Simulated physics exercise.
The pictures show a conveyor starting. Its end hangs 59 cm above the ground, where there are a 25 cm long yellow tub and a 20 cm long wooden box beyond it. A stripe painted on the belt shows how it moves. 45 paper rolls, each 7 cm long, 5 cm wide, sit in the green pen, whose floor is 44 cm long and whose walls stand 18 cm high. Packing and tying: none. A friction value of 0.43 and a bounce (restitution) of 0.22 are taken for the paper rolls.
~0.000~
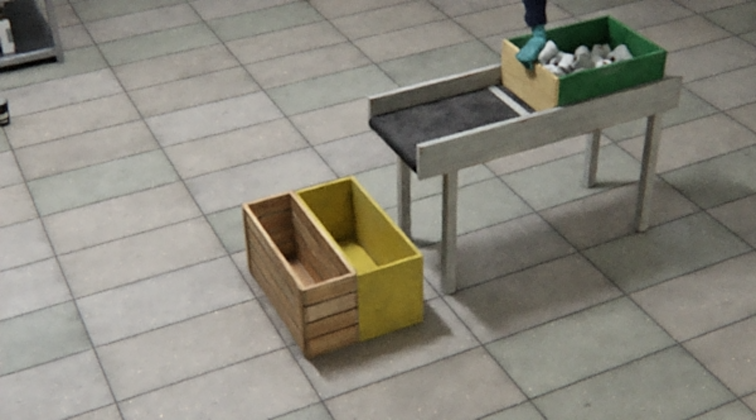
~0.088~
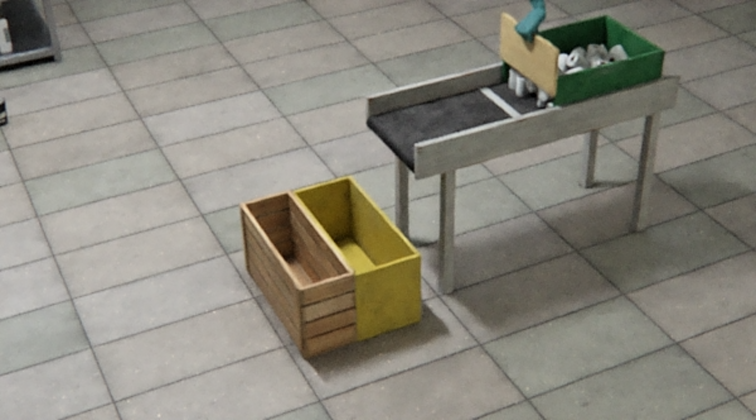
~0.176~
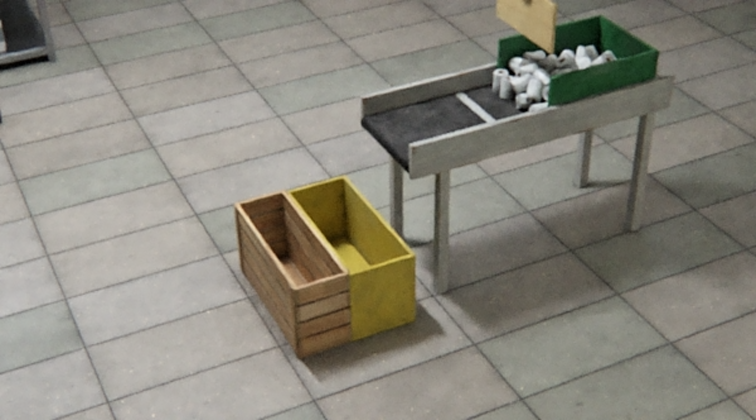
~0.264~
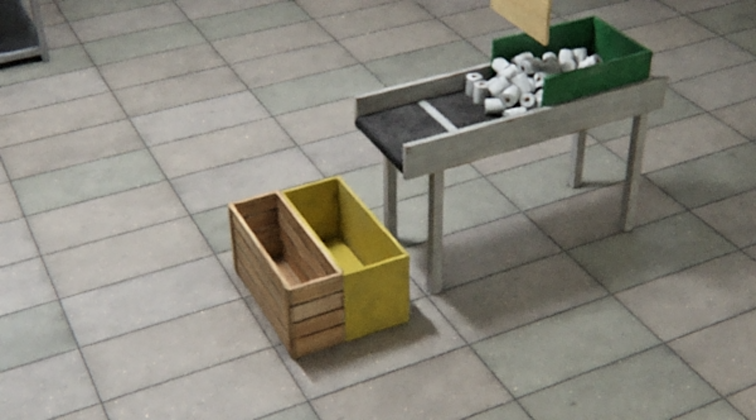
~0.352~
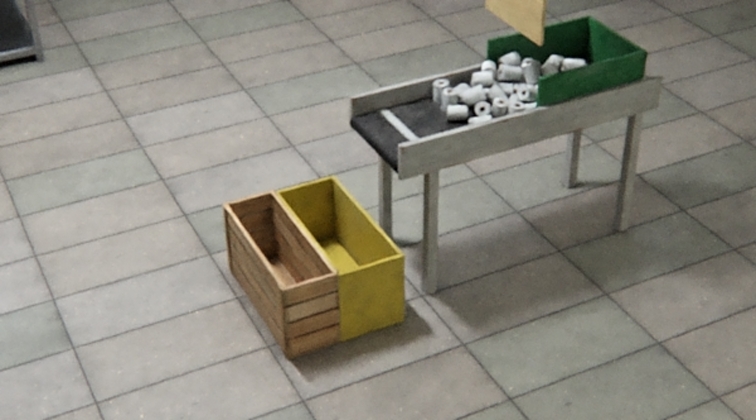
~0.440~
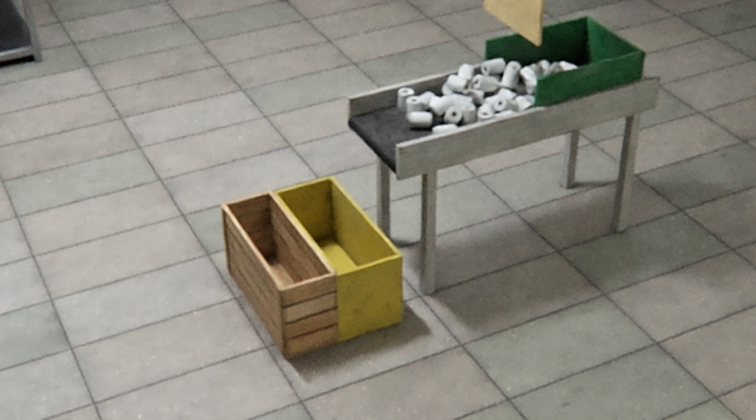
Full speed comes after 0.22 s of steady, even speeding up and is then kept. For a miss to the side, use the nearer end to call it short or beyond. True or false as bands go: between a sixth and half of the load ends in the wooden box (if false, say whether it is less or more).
False, more than half.
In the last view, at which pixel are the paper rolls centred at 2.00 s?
(283, 289).
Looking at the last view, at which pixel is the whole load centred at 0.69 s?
Somewhere around pixel (417, 120) in the last view.
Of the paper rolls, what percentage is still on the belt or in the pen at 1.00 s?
Roughly 20 per cent.
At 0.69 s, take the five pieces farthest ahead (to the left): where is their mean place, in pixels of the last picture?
I'd put them at about (321, 153).
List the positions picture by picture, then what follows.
In the first frame (places track the rim corner closest to us here; the camera pans a little), green pen (559, 78); wooden box (306, 288); belt travel 0 cm; all still inside.
In the second frame, green pen (556, 78); belt travel 3 cm.
In the third frame, green pen (551, 78); belt travel 11 cm; 2 out, the lowest roll at (501, 81).
In the fourth frame, green pen (545, 78); belt travel 24 cm; 8 out.
In the fifth frame, green pen (540, 78); belt travel 37 cm; 16 out, the lowest roll at (481, 124).
In the sixth frame, green pen (538, 78); wooden box (285, 288); belt travel 51 cm; 22 out, the lowest roll at (425, 103).
After 0.69 s, 3 still in the green pen, 31 on the belt and 11 in the air.
After 1.00 s, 19 in the wooden box, 8 on the belt and 18 in the air.
After 1.44 s, 1 in the yellow tub, 39 in the wooden box, 1 on the belt, 1 on the ground beyond the wooden box and 3 in the air.
When it is over (at 2.00 s), 3 in the yellow tub, 40 in the wooden box and 2 on the ground beyond the wooden box. Asked share, 40 of 45, 89 per cent.
